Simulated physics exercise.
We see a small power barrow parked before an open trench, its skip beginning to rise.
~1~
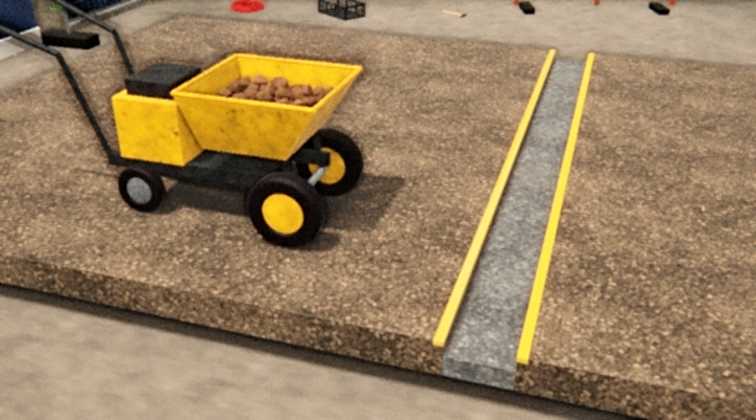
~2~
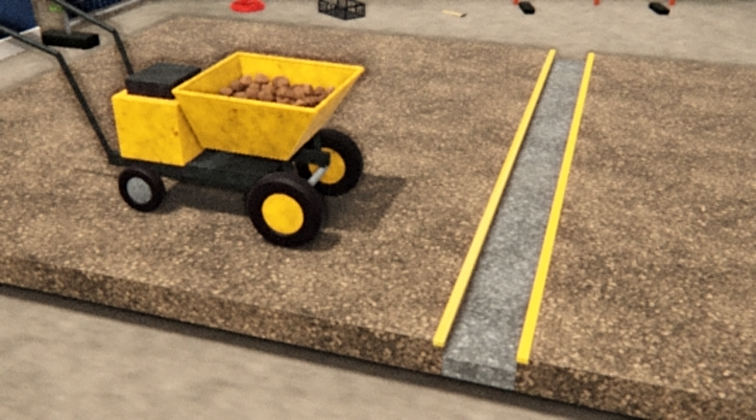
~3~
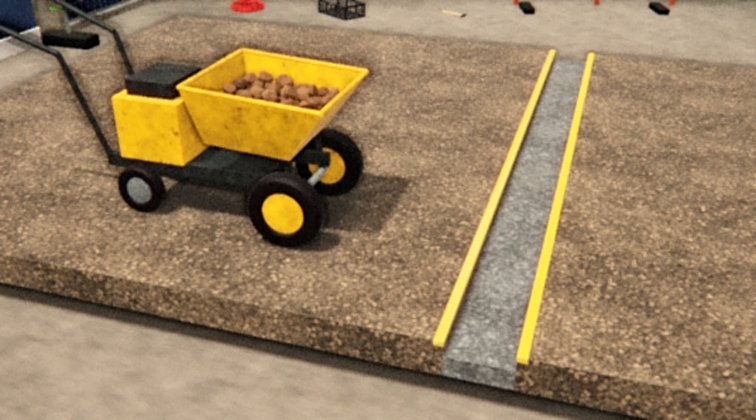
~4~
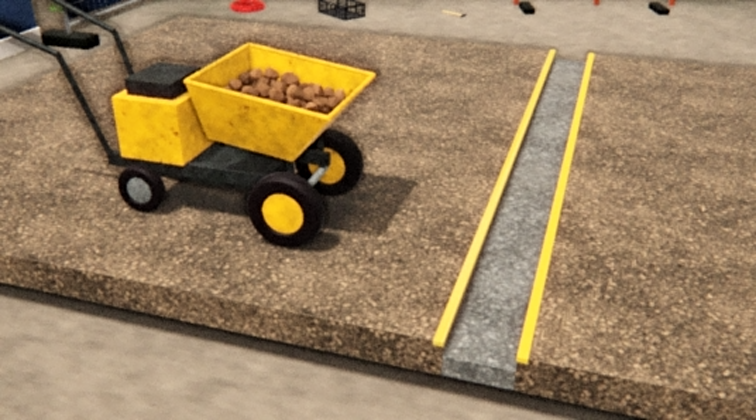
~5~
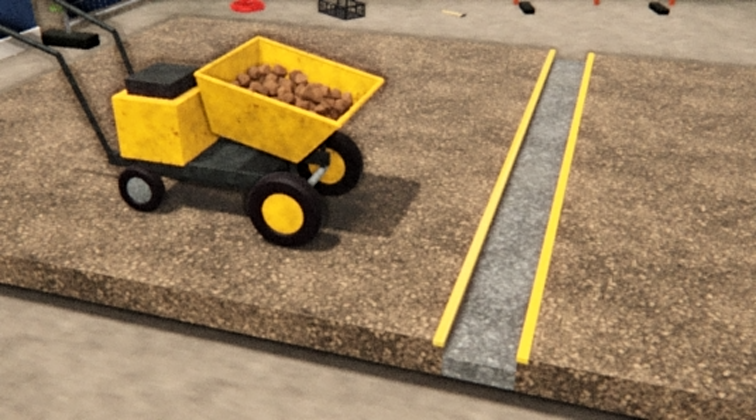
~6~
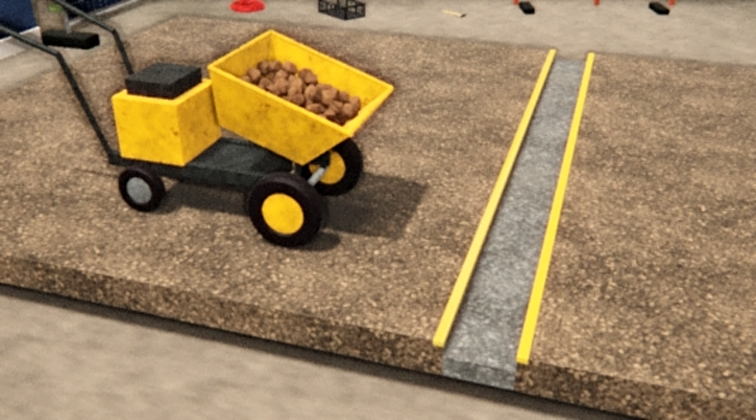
A yellow skip full of brown clods sat level on a small parked power barrow, then slowly tilted forward to the right, toward a shallow grey trench edged with two yellow strips.
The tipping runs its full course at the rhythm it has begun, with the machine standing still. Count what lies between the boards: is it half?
The trench ends with only the smaller part of it.
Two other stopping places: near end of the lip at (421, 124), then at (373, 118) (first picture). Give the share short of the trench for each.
The first gives 0 %, the second 10 %.
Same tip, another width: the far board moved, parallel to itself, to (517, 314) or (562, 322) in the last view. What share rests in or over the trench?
About 30 and 30 per cent.
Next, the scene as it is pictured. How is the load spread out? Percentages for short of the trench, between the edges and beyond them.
About: Short 55, between 30, beyond 0 per cent.
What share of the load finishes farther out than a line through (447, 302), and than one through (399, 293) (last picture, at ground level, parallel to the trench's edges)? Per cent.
First some 30, then 70 per cent.
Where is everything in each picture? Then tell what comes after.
Lip of the skip at (313, 111), level; top of the load at (285, 95), clay clods; first edge of the trench at (454, 302); far edge at (532, 317), the trench over half as wide as the skip, and shallow for its width, in the first picture.
Lip of the skip at (315, 112), level; top of the load at (286, 94), in the second picture.
Lip of the skip at (321, 114), tipped barely; top of the load at (268, 97), in the third picture.
Lip of the skip at (329, 119), tipped a little; top of the load at (263, 92), in the fourth picture.
Lip of the skip at (339, 125), tipped a little; top of the load at (272, 89), in the fifth picture.
Lip of the skip at (350, 134), tipped clearly; top of the load at (266, 85); first edge of the trench at (454, 302); far edge at (532, 317), in the sixth picture.
Soon after the last picture, skip tipped steeply; all in the skip.
A little later, skip tipped right over; most in the skip; a small part short of the trench; a stray few in or heaped over the trench; a stray few falling.
Later still, skip tipped right over; about a quarter in the skip; about half short of the trench; about a quarter in or heaped over the trench.
At rest, skip tipped right over; a small part in the skip; about half short of the trench; about a quarter in or heaped over the trench; none beyond it.
